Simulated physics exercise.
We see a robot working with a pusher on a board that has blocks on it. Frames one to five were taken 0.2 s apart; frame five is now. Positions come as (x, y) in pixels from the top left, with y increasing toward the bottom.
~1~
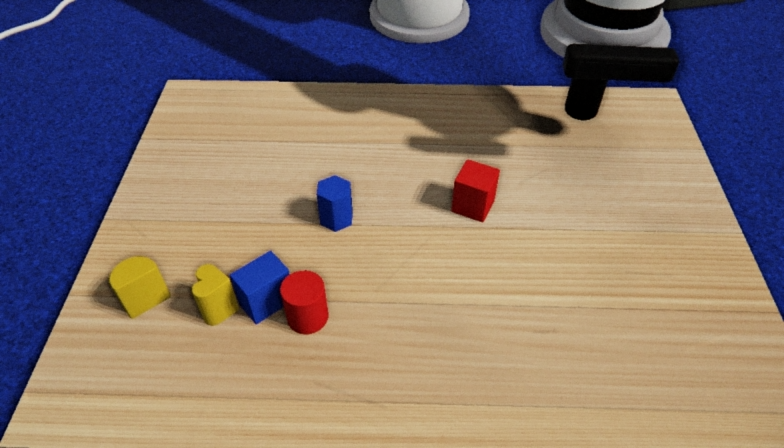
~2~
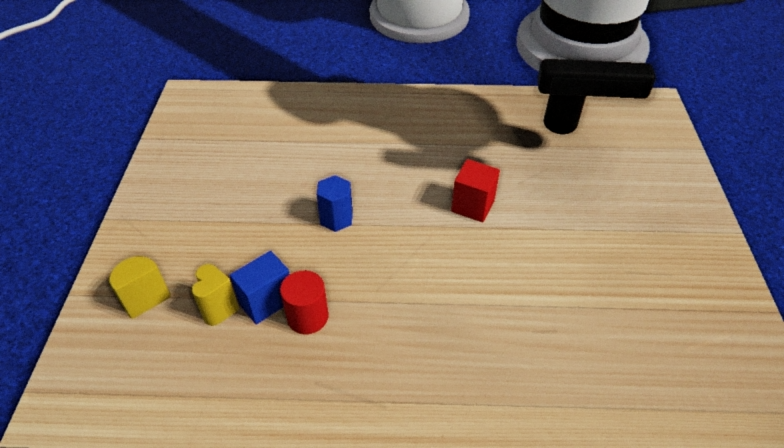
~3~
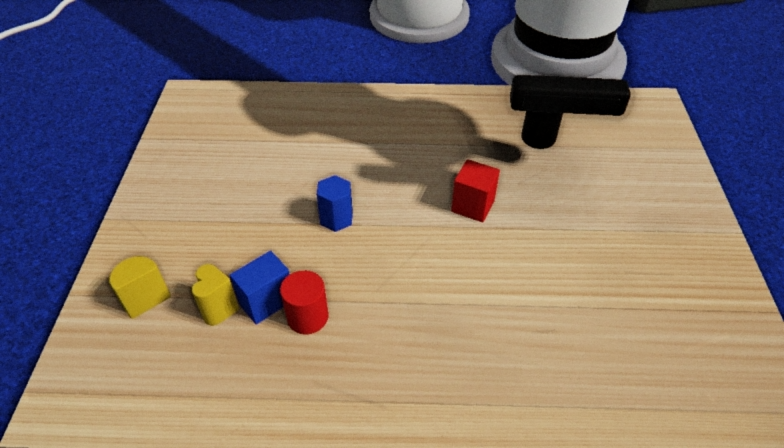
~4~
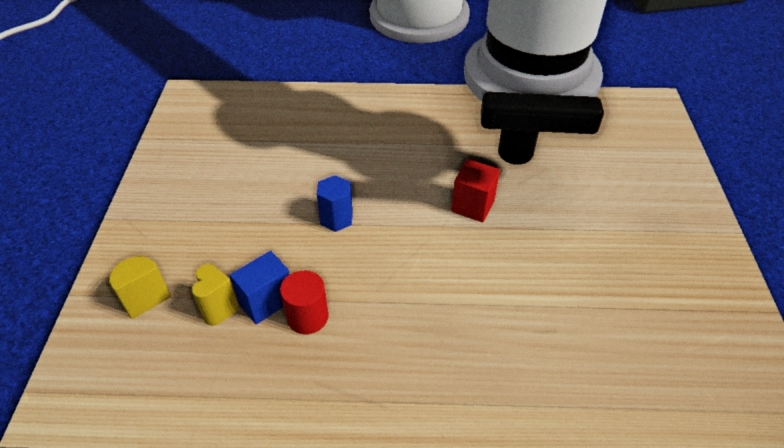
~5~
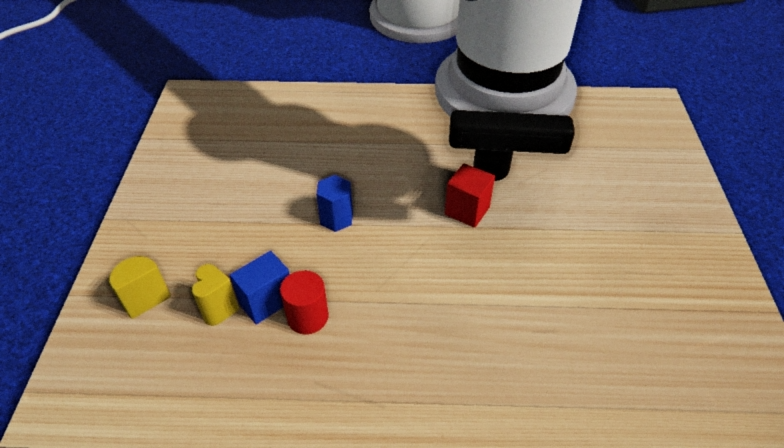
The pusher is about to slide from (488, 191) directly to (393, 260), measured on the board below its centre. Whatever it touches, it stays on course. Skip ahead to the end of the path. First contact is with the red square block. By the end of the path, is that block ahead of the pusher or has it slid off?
I expect it to be in front.
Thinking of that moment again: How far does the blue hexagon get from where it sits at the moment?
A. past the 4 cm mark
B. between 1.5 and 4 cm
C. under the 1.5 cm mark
I choose C.
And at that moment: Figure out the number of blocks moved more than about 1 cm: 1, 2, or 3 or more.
My count: 1.
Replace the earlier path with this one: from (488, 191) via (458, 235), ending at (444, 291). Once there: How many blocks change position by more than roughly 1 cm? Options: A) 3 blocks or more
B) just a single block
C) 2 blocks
(B)
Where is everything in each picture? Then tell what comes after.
In the first picture, tip of the pusher (580, 112), middles of tops, blue hexagon (334, 187), red square block (478, 175).
In the second picture, pusher (560, 125), nothing pushed.
In the third picture, pusher (538, 139), nothing pushed.
In the fourth picture, pusher (515, 154), nothing pushed.
In the fifth picture, pusher (491, 170), blue hexagon (334, 187), red square block (472, 179).
The first path, step by step. One third of the way, pusher (459, 192); red square block (437, 202).
Two thirds of the way, pusher (426, 216); red square block (401, 227).
At the end, pusher (393, 240); blue hexagon unmoved; red square block (364, 253).
